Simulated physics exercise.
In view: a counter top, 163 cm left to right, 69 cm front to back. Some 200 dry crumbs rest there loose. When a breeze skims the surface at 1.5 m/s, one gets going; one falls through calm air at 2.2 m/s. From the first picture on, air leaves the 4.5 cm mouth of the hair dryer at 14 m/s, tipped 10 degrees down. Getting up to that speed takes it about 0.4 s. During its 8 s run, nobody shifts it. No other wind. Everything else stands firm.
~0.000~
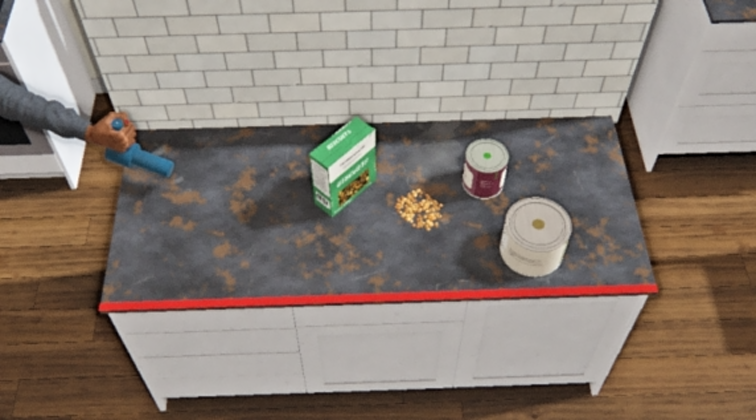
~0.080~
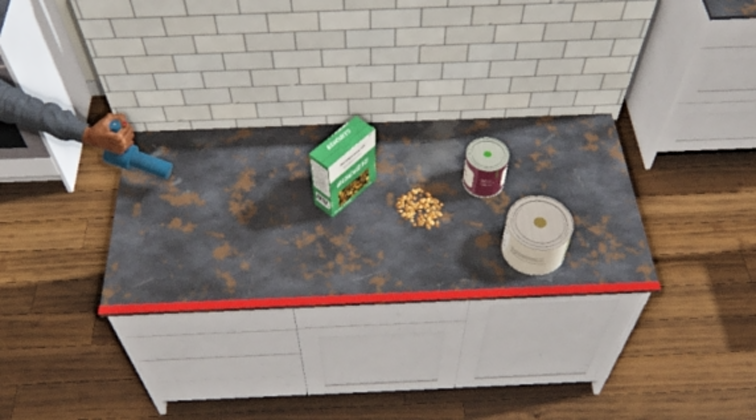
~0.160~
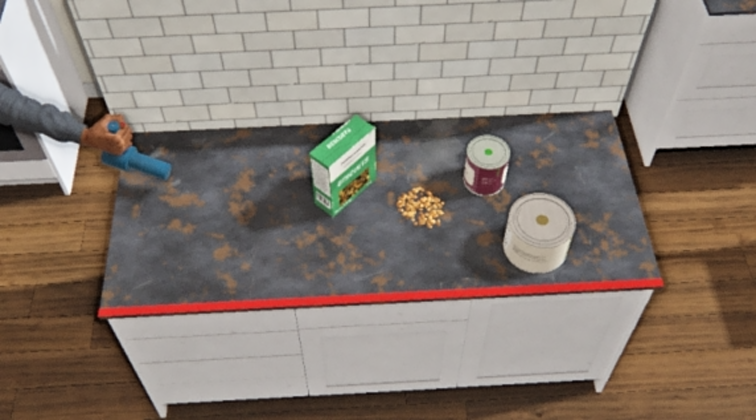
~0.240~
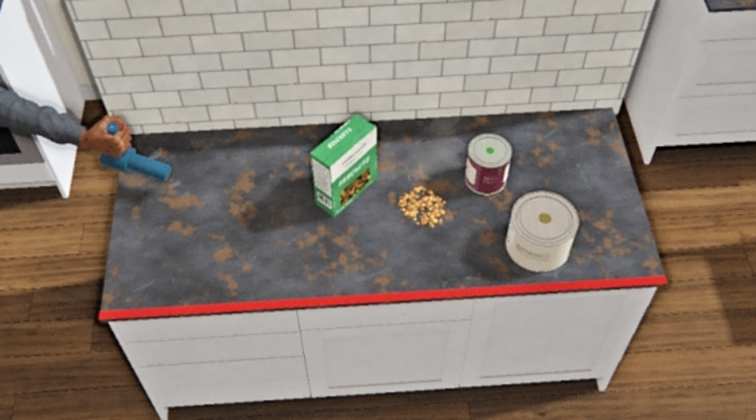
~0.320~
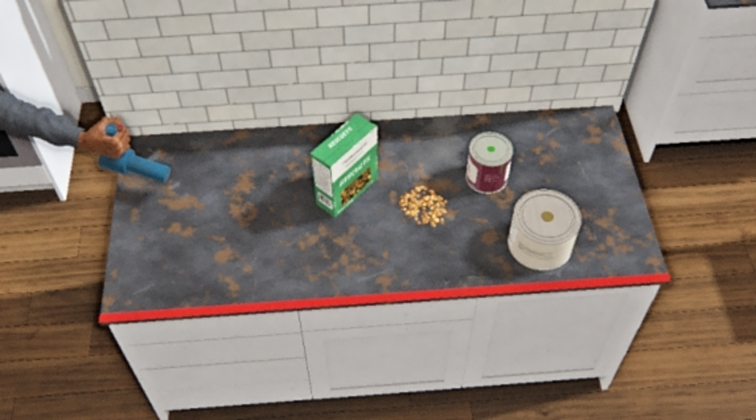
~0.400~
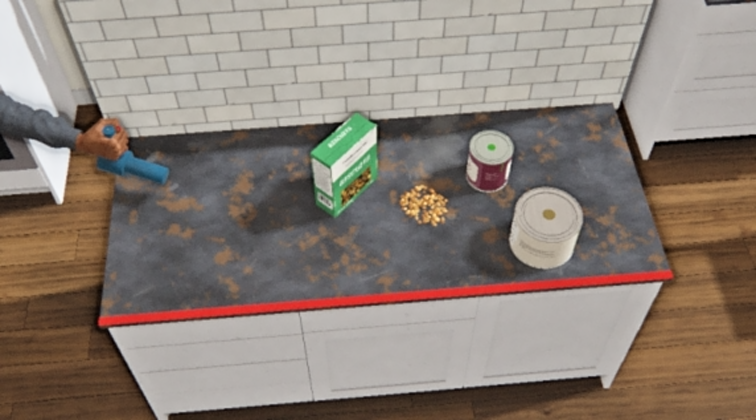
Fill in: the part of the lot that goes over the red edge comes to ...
A quarter or less.
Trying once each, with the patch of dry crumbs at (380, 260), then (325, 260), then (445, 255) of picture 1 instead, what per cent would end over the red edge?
Try by try: About 90 per cent, 100 per cent and 60 per cent.
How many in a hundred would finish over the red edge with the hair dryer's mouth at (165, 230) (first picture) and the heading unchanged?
Some 0 %.
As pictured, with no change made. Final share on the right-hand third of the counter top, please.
About 2 percent.
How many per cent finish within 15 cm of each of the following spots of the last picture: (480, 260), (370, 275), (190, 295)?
In turn about 0 %, 0 %, 0 %.
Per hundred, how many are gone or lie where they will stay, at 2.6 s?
The share is about 60 %.
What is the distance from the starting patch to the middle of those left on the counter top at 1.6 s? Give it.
Measured offset: Approx. 0 cm.
After 1.6 s the count stands so, 0 % are over the red edge; the middle of those still in play is near (425, 204).
After 2.6 s the count stands so, 1 % are over the red edge; the middle of those still in play is near (421, 206).
After 4.4 s the count stands so, 2 % are over the red edge; the middle of those still in play is near (424, 202).
After 8.0 s, at the end, 4 % are over the red edge; the middle of those still in play is near (424, 202).
